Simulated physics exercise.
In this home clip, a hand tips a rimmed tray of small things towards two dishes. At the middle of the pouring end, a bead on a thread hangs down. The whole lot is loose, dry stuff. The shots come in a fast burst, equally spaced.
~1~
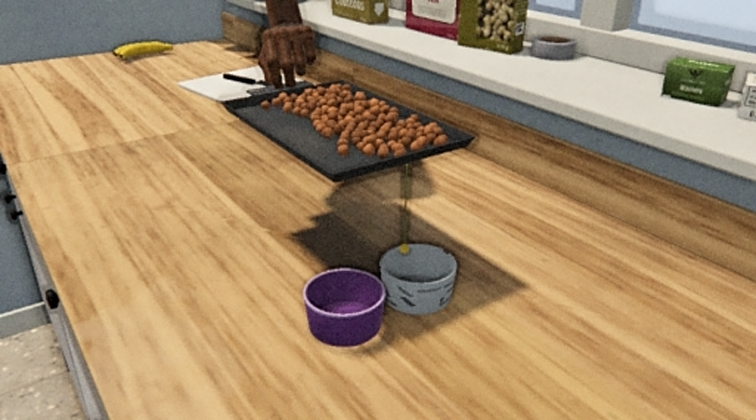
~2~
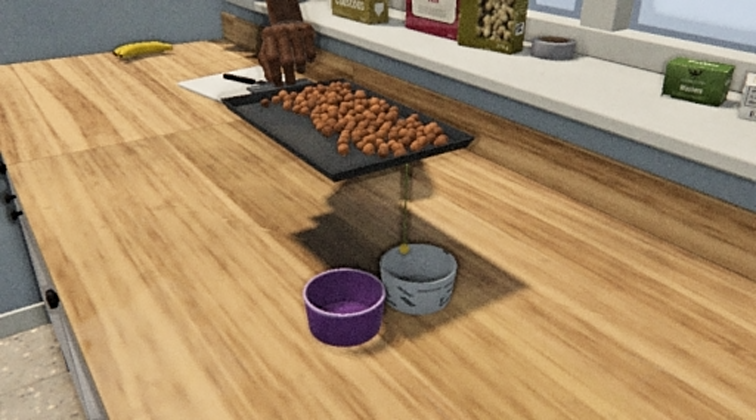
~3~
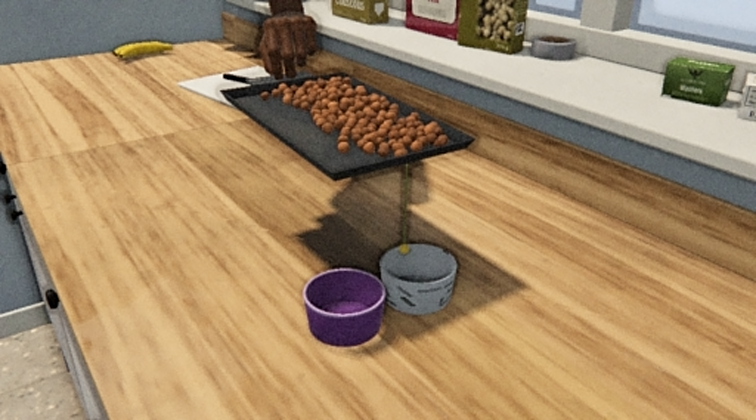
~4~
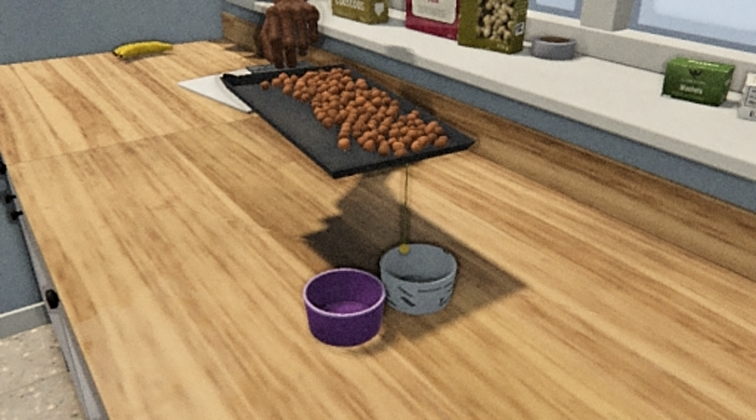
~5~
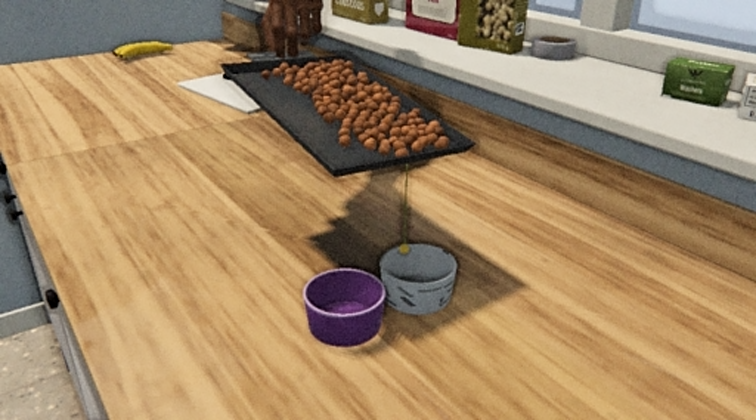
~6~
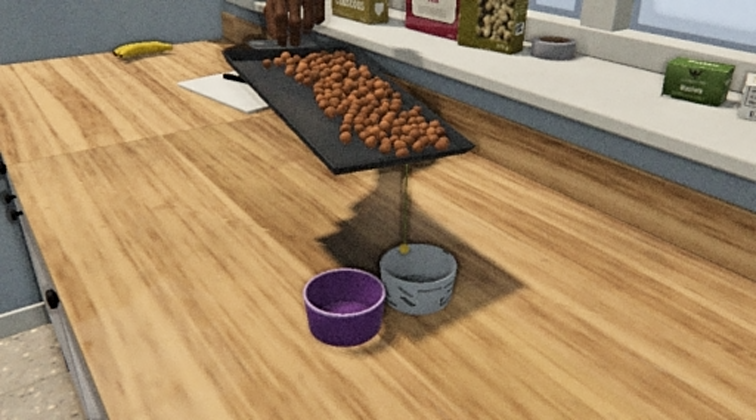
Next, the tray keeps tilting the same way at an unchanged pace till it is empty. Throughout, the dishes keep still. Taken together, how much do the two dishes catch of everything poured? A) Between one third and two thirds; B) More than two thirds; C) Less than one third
C, less than one third.
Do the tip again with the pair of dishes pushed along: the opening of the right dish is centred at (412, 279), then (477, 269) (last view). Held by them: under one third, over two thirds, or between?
Try 1 - under a third; try 2 - the middle third.
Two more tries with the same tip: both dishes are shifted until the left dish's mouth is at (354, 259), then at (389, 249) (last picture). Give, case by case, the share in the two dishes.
Roughly 0% first, roughly 10% second.
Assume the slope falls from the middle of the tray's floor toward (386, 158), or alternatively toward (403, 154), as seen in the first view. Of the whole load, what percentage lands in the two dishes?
That comes to 30 per cent the first time and 20 per cent the second.
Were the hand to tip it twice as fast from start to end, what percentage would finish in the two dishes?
I'd put it at some 10 per cent.
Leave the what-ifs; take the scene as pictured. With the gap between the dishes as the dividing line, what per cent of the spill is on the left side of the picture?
I'd say some 0 in a hundred.
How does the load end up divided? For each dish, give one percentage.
0 per cent goes to the left dish and 10 per cent to the right dish.
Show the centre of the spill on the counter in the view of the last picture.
Look around pixel (507, 290).
Just after the last frame, tray tipped steeply; almost all on the tray; just a few outside both; about a tenth in the air.
A moment on, tray tipped right over; about a tenth in the right dish; the larger part outside both; just a few in the air.
Further on, tray tipped past a quarter turn; about a tenth in the right dish; the larger part outside both.
When it is over, tray tipped past a quarter turn; not one in the left dish; about a tenth in the right dish; the larger part outside both.
